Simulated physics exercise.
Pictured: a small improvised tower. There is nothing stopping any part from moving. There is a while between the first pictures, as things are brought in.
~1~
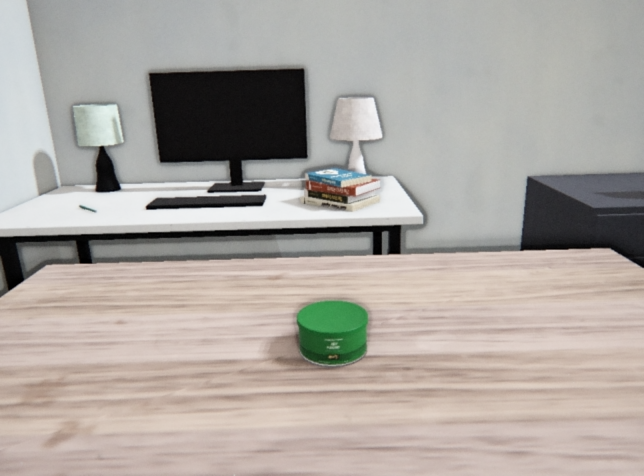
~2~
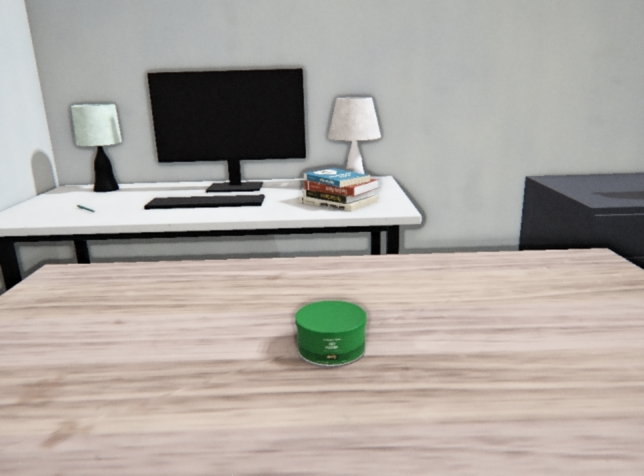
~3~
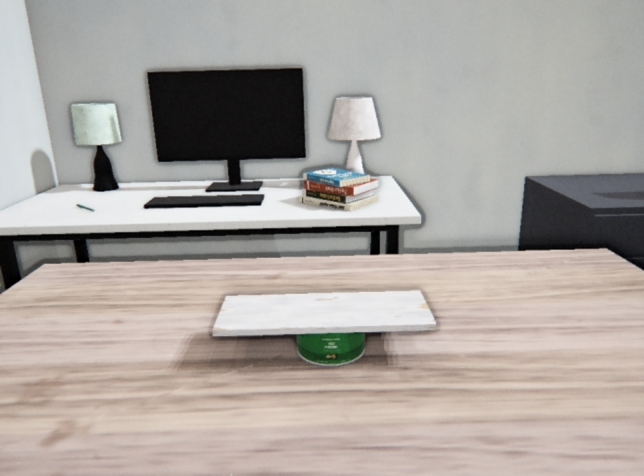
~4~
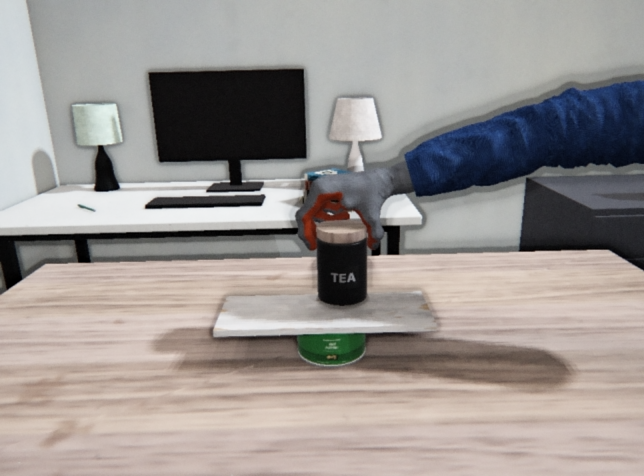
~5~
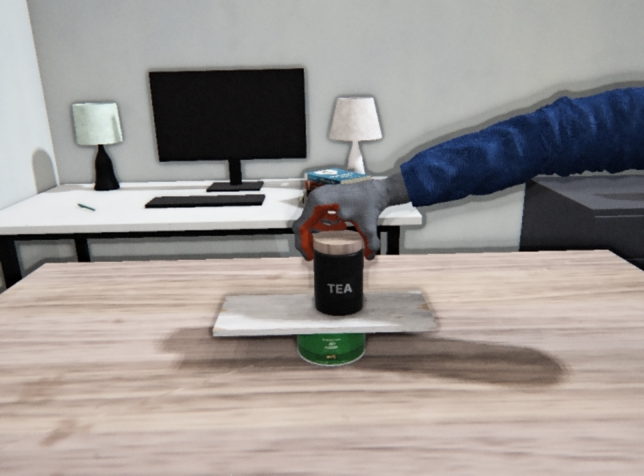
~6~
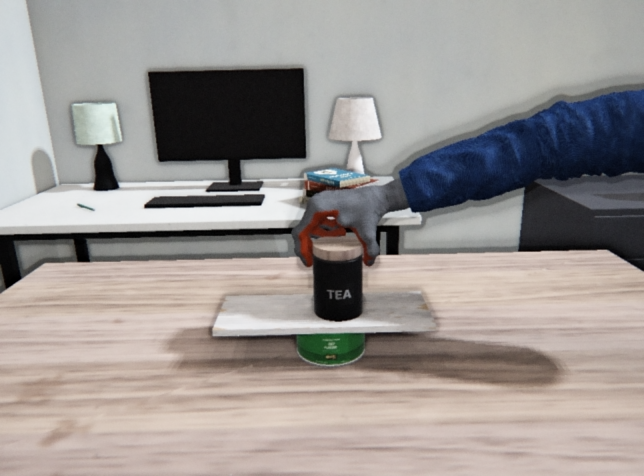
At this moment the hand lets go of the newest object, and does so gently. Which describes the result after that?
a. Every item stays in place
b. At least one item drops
Answer: A.
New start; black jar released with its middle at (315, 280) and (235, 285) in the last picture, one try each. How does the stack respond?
On the first try it stays put; on the second try it falls down.
Then, 0.20 s past the last view, nothing moves.
Then, 0.60 s past the last view, black jar resting near (338, 278).
Finally, all 3 still in place. Final places as the last picture's camera would see them, black jar near (338, 278). The stack holds.
